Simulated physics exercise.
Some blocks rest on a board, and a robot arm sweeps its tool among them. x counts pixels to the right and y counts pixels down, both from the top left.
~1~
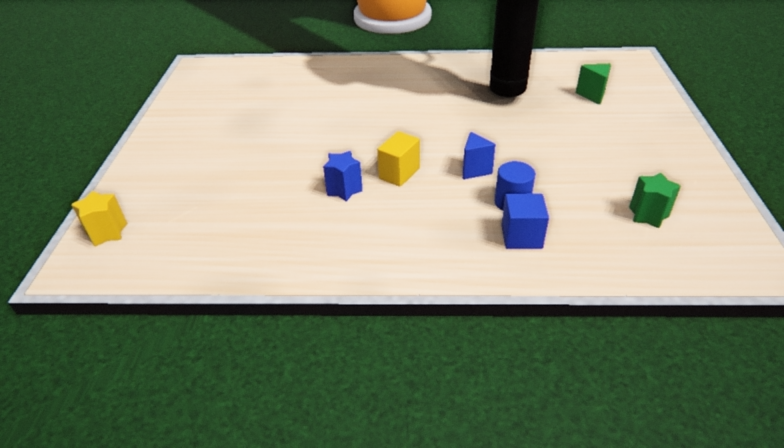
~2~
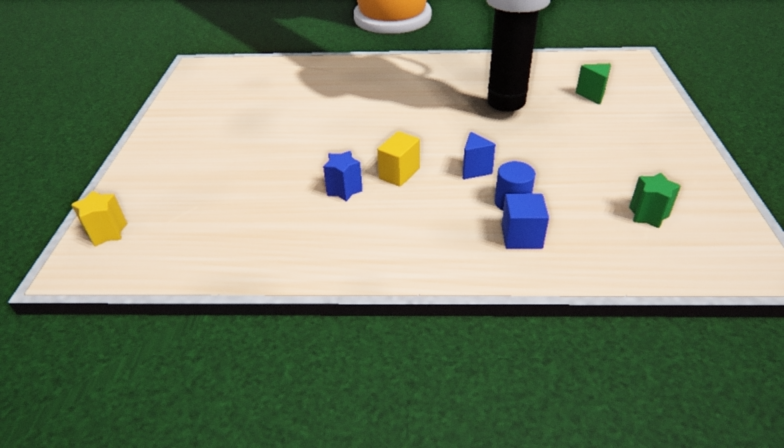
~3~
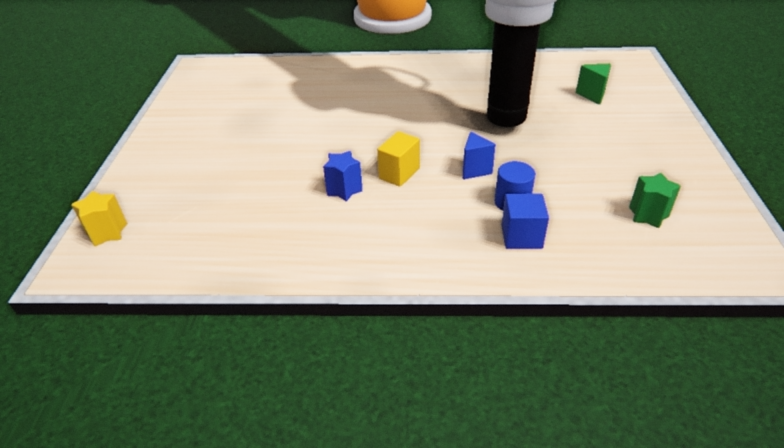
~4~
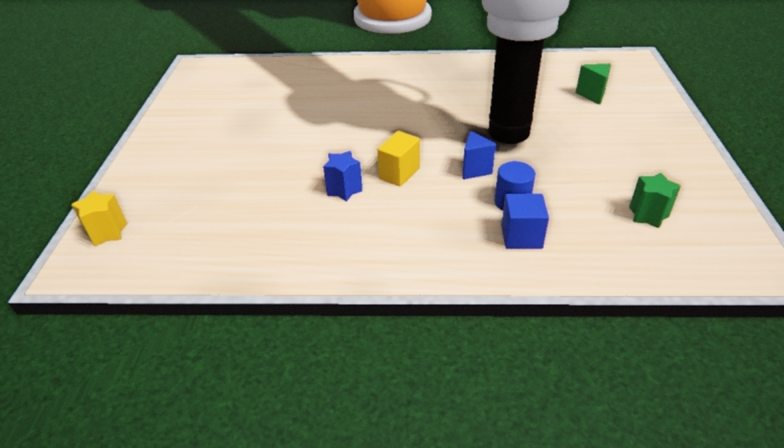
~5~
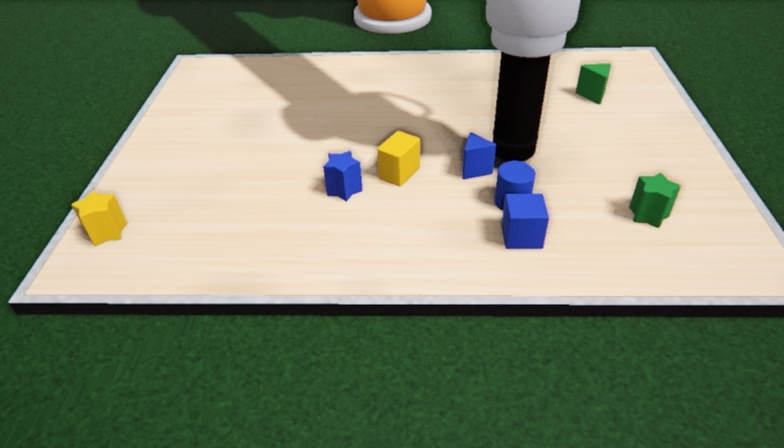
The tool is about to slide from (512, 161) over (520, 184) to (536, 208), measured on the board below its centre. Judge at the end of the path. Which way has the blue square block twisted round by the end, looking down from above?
Anticlockwise, looking down.
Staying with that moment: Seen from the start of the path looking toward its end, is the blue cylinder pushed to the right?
I'd say yes.
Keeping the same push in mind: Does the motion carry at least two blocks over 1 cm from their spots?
Yes, it checks out.
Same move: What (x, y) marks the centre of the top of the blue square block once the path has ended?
The point I'd pick in the picture is (528, 222).
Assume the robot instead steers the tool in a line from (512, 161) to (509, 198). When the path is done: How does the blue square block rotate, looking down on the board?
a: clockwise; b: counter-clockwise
b: Counter-clockwise.
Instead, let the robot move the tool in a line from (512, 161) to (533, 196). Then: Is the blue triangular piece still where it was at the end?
I expect so.
On the path given first. Halfway along, tool (522, 174); blue cylinder (517, 178).
At the end, tool (538, 197); blue triangular piece unmoved; blue cylinder (513, 197); blue square block (528, 222), turned 20° anticlockwise.
